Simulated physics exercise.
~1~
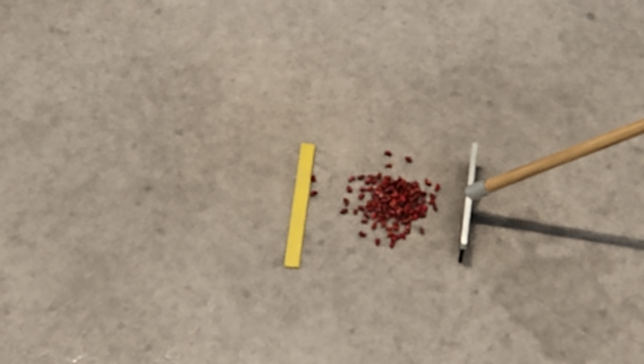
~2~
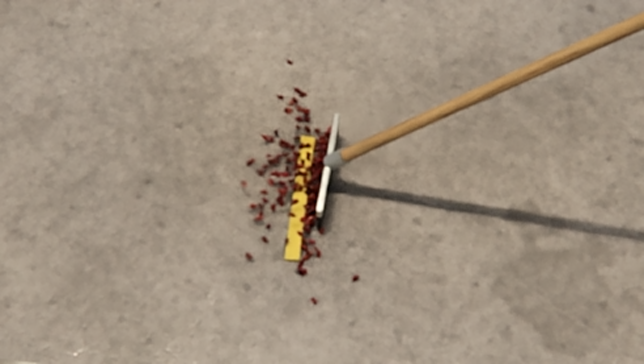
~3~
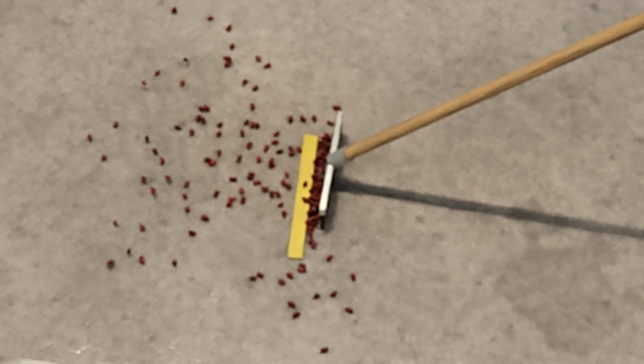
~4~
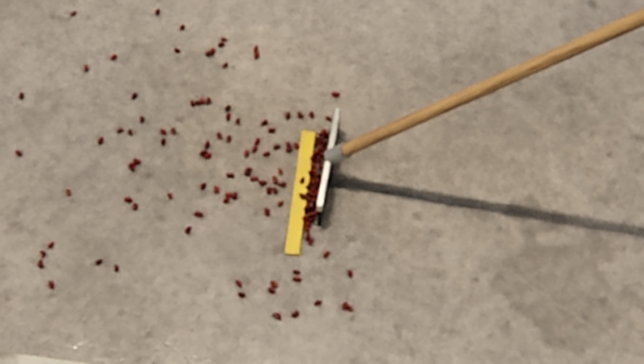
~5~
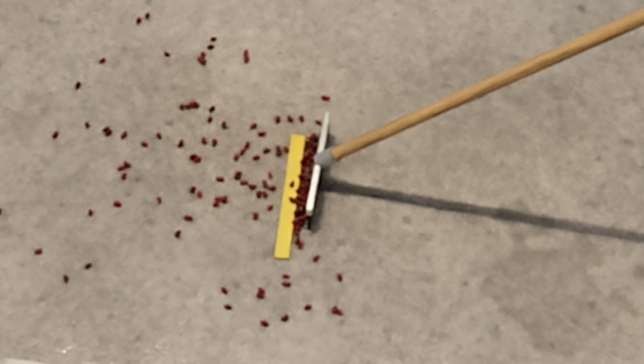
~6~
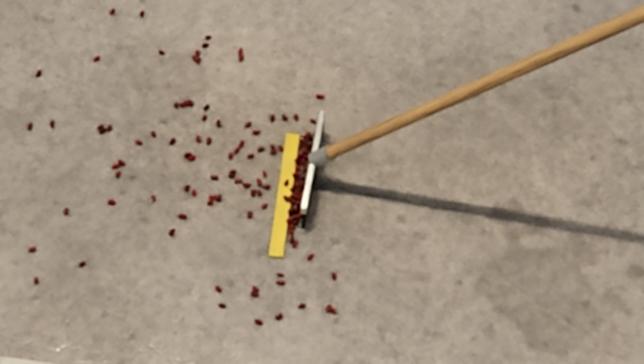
On a grey concrete floor, a wooden-handled squeegee shoved a pile of dark red beans left into a yellow strip, and many scattered far past it while others stayed packed between the strip and the blade, which had stopped just short.
